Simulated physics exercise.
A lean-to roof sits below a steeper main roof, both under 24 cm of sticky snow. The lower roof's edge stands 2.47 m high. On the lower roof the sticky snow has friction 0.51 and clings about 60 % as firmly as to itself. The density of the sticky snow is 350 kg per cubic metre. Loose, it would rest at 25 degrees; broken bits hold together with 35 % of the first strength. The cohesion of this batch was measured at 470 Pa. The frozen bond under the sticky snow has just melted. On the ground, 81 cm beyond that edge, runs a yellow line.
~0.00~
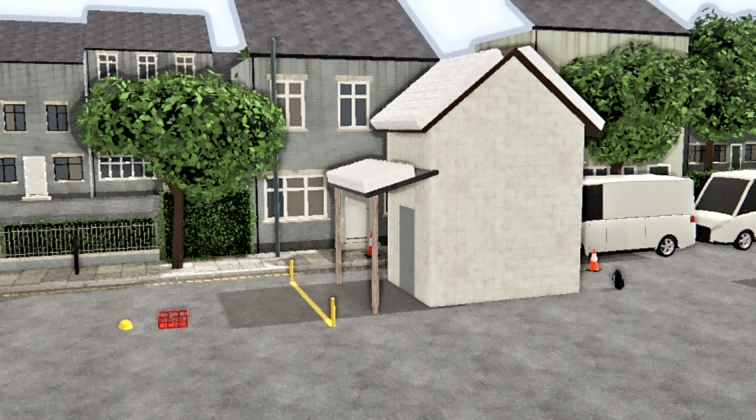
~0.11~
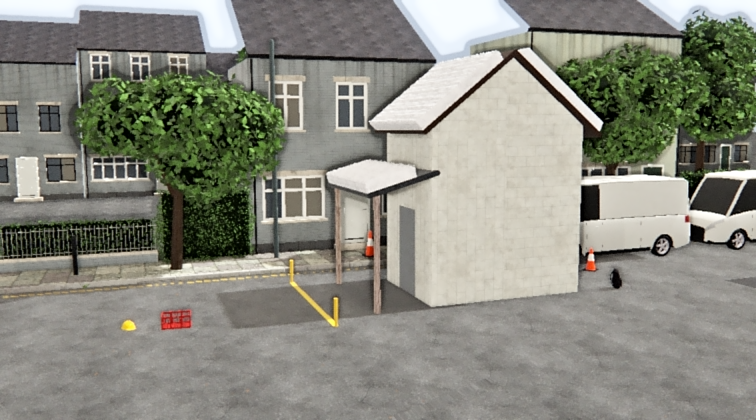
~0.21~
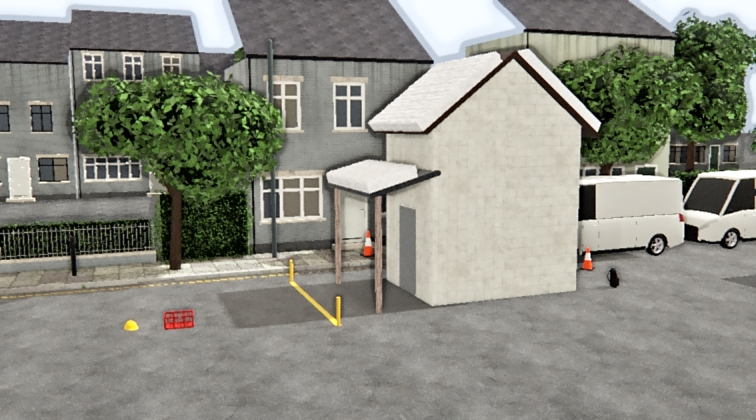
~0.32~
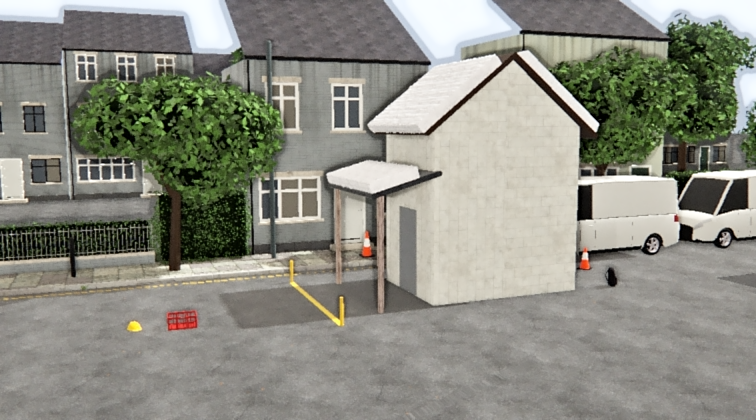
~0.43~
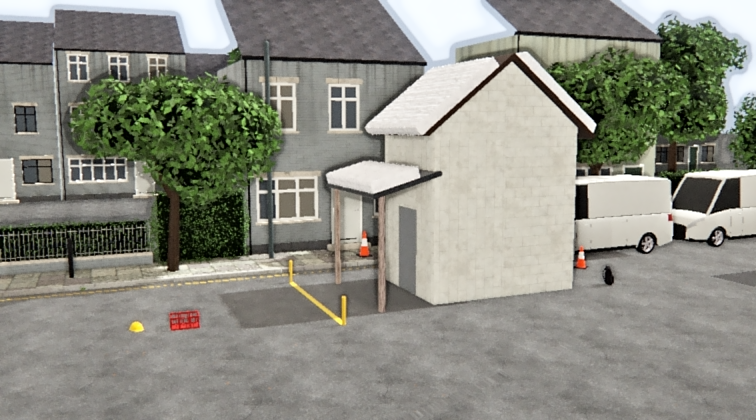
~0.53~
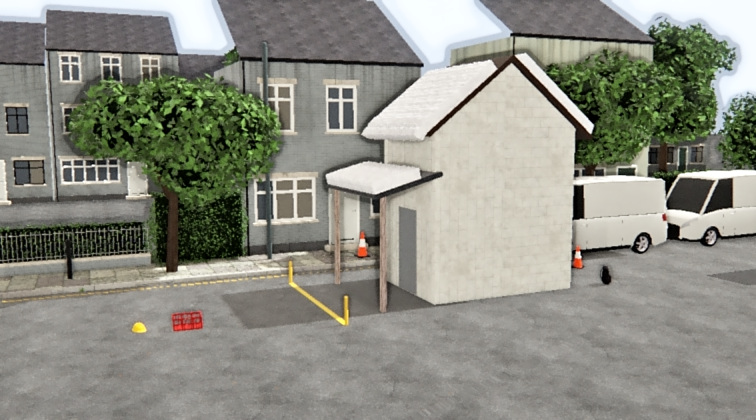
In a paved yard beside a street of grey houses, the camera drifted slowly around a small pale building while the thick snow on its steep main roof crept slightly down toward the lower porch roof.
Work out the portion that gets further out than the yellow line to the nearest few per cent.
About 41 %.
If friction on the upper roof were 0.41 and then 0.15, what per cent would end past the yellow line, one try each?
In turn about 60 %, 65 %.
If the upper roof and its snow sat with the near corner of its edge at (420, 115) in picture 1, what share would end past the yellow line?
It would be near 50 %.
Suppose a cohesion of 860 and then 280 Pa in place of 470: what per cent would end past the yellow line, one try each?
In that order: 14 %, 50 %.
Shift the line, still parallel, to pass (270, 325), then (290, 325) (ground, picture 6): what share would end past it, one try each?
In turn about 8 %, 16 %.
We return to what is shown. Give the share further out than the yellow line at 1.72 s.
Near 0 %.
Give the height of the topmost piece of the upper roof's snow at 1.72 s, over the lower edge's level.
Some 1.5 m.
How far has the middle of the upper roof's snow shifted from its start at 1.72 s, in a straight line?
Some 1.8 m.
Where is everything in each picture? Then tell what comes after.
In the first picture, leading edge of the sticky snow at (420, 121).
In the second picture, leading edge of the sticky snow at (421, 122), its middle shifted 7 mm.
In the third picture, leading edge of the sticky snow at (422, 124), its middle shifted 2.8 cm, 1 % of it past the upper edge, in one piece.
In the fourth picture, leading edge of the sticky snow at (422, 126), its middle shifted 6.4 cm, 3 % of it past the upper edge, in one piece.
In the fifth picture, leading edge of the sticky snow at (421, 127), its middle shifted 12 cm, 5 % of it past the upper edge, in one piece.
In the sixth picture, leading edge of the sticky snow at (418, 130), its middle shifted 19 cm, 8 % of it past the upper edge, cracking.
After 1.08 s, none is below the lower edge and 0 % is past the line.
After 1.72 s, none is below the lower edge and 0 % is past the line.
After 2.36 s, 32 % is below the lower edge and 8 % is past the line.
After 3.00 s, 63 % is below the lower edge and 38 % is past the line.
After 3.80 s, at the end, 63 % is below the lower edge and 41 % is past the line.
